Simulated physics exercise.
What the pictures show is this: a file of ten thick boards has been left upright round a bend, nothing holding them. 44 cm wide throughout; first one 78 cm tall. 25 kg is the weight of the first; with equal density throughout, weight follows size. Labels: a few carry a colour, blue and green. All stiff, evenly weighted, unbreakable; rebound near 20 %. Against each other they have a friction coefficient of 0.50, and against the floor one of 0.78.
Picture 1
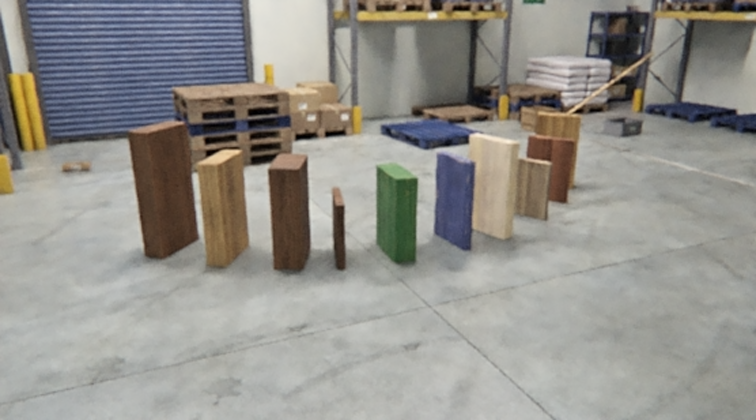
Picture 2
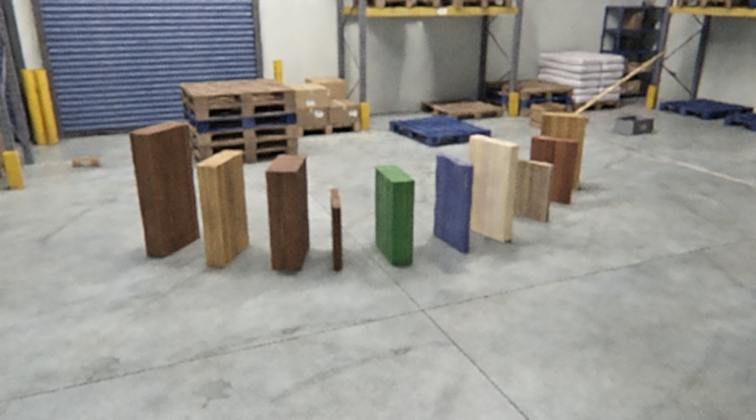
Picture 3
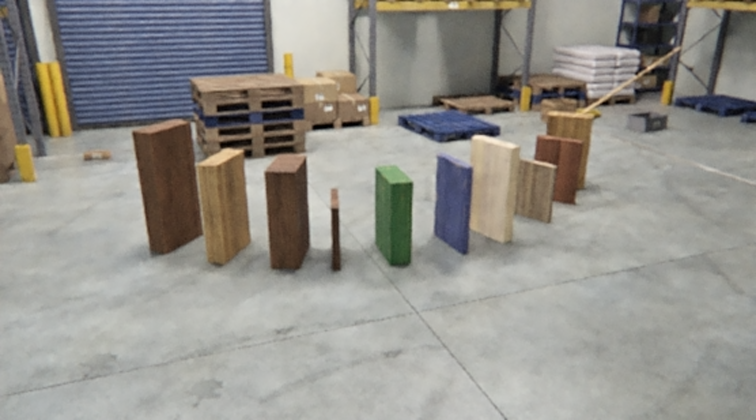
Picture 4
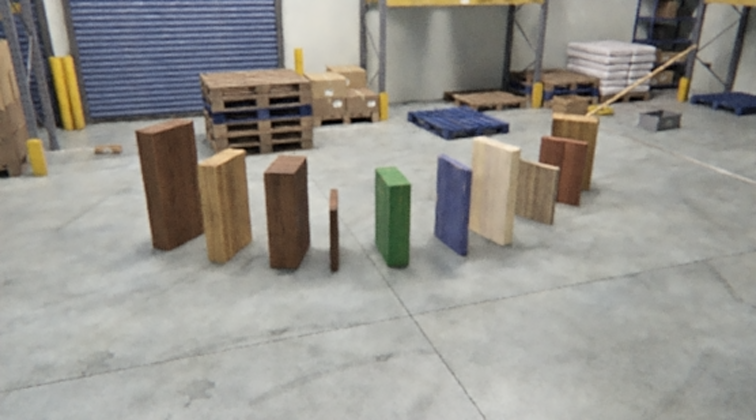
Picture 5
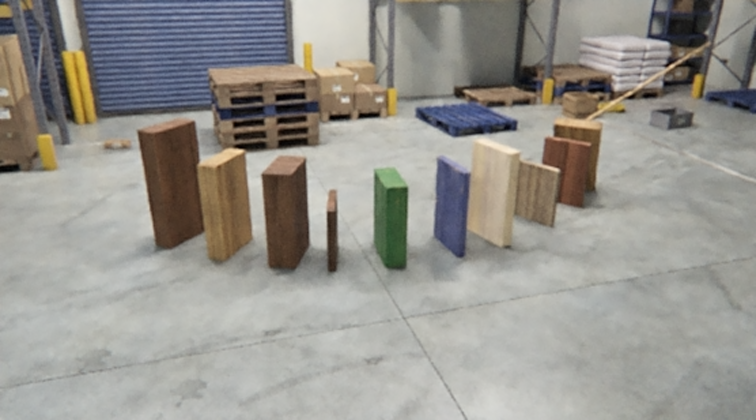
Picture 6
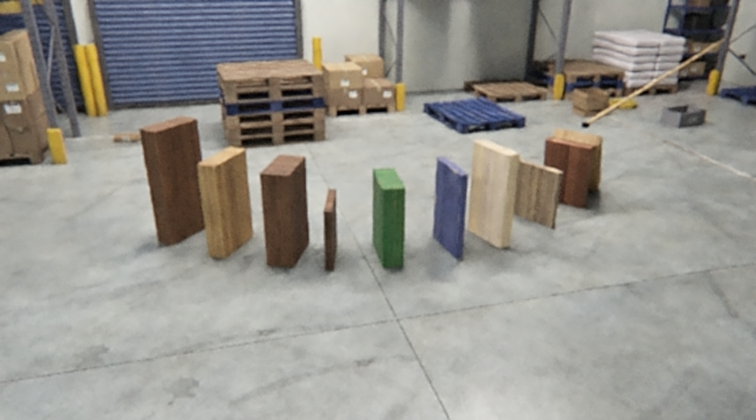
Ten upright boards, one green and one blue, stood in a curve on a warehouse floor as a pole reached the far right end and the last board there tipped toward its neighbour.
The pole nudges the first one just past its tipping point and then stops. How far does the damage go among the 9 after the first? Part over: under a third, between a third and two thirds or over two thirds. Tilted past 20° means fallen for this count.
Above two thirds.
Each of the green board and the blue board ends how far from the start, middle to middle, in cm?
So green shifts 40 cm, while blue shifts 40 cm.
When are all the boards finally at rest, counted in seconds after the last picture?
That happens at roughly 3.5 seconds.
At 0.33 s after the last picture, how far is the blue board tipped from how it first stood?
Its tilt comes to about 0° at that moment.
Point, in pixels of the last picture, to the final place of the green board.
I'd place it at about (342, 236) in the final view.
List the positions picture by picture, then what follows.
In the first frame (we follow the side turned to the camera; the camera moves round a little), pole end 8 cm from the first board; blue board (450, 200); green board (406, 221); no other piece has moved.
The second frame shows pole end 14 mm from the first board; blue board (449, 203).
The third frame shows pole end pushing; blue board (449, 203); no other piece has moved.
The fourth frame shows pole end pushing; blue board (449, 205); no other piece has moved.
The fifth frame shows pole end stopped; blue board (447, 207); no other piece has moved.
The sixth frame shows pole end (589, 125) stopped; blue board (446, 208); green board (394, 229); steepest lean 6°, the board at (564, 174); one has shifted.
Then, 0.33 s on from the sixth picture, 2 of the 9 other boards over.
Then, 1.31 s on from the sixth picture, 5 of the 9 other boards over; blue board tipped 59°; green board tipped 25°.
Then, 2.87 s on from the sixth picture, 9 of the 9 other boards over; blue board tipped 74°; green board tipped 70°.
Finally, 9 of the 9 other boards over; blue board tipped 74°; green board tipped 69°. That is 100 per cent. Not one is left standing. Seen by the last camera, middles, blue board near (414, 236), green board near (342, 236).
